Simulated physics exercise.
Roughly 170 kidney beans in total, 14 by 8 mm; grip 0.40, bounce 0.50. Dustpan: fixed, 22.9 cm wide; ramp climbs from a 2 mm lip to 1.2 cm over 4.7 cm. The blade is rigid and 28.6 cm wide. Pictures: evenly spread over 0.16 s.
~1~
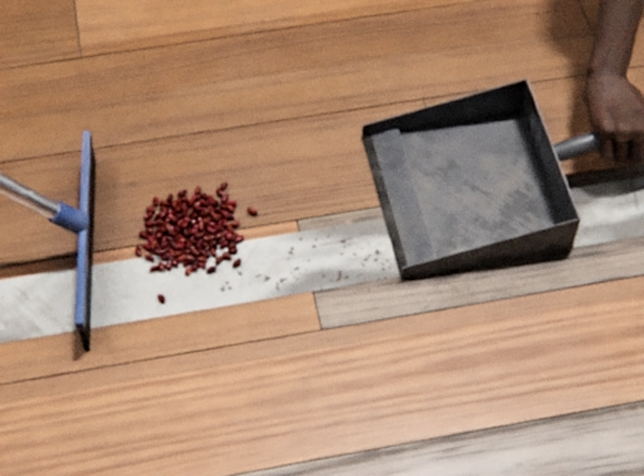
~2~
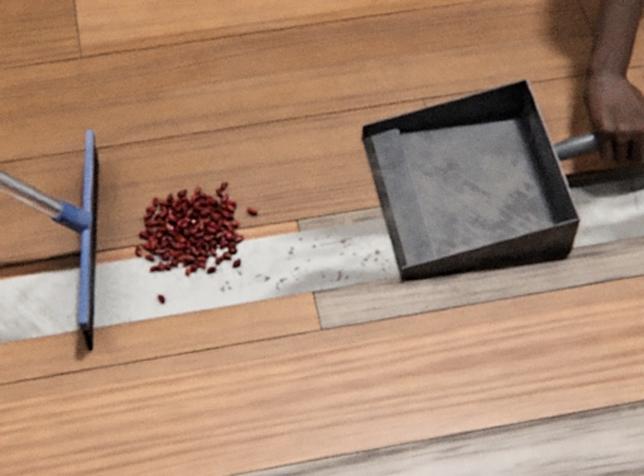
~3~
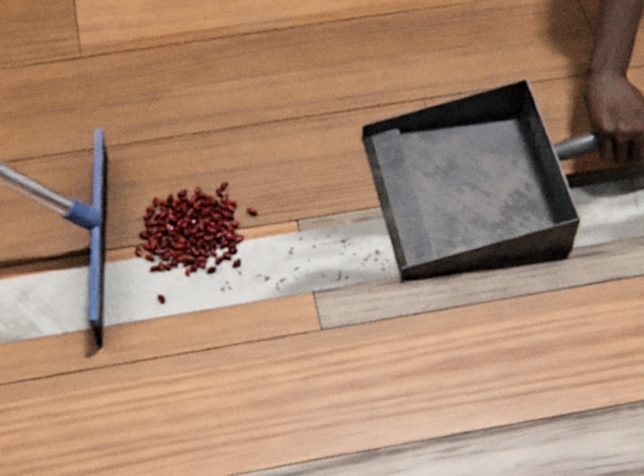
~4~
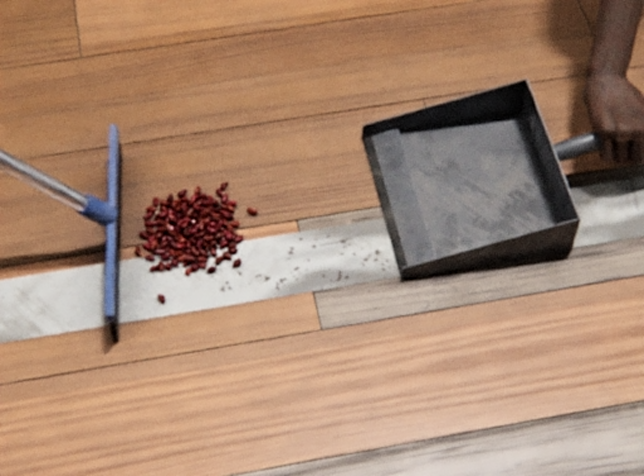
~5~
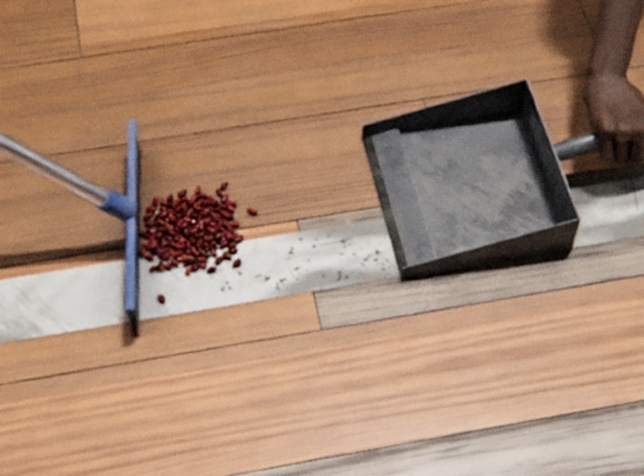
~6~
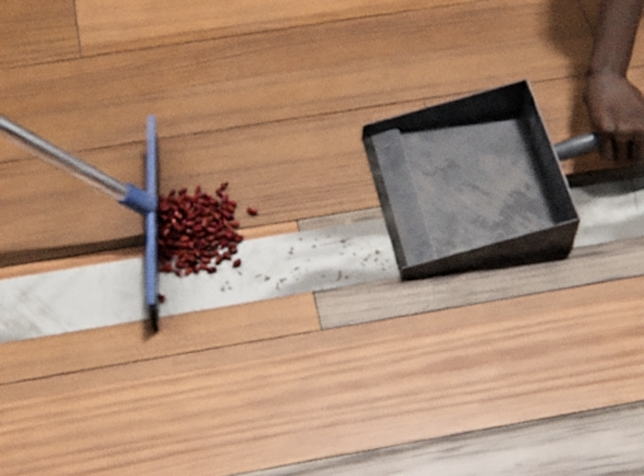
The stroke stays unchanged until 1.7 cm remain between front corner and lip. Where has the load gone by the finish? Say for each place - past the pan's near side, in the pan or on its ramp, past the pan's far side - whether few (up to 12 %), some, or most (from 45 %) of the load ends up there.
Near side: Few, pan: Some, far side: Few.
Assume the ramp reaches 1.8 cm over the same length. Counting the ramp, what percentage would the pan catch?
30 per cent.
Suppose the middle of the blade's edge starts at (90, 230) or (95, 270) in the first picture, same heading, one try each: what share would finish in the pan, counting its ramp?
Close to 30 in a hundred, then close to 35 in a hundred.
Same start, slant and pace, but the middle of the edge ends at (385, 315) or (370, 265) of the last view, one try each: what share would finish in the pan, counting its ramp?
I'd expect about 25 percent, then about 40 percent.
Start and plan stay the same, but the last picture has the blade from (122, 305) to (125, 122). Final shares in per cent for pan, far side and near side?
Final per cent - pan 5, far 15, near 5.
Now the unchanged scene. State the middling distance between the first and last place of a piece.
Median: Approx. 24 cm.
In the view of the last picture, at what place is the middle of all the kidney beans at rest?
Close to pixel (376, 197).
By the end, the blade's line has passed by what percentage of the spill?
About 0 percent.
Then, 0.17 s after the last picture, middle of the blade 16 cm from the lip; 0 % over the lip, far side 0 %, near side 0 %.
Then, 0.28 s after the last picture, middle of the blade 7 cm from the lip; 0 % over the lip, far side 0 %, near side 5 %.
Then, 0.53 s after the last picture, middle of the blade 3 cm from the lip; 30 % over the lip, far side 5 %, near side 5 %.
In the end, near side 5 %, pan 30 %, far side 5 %, in front of the lip or behind the blade 60 %.
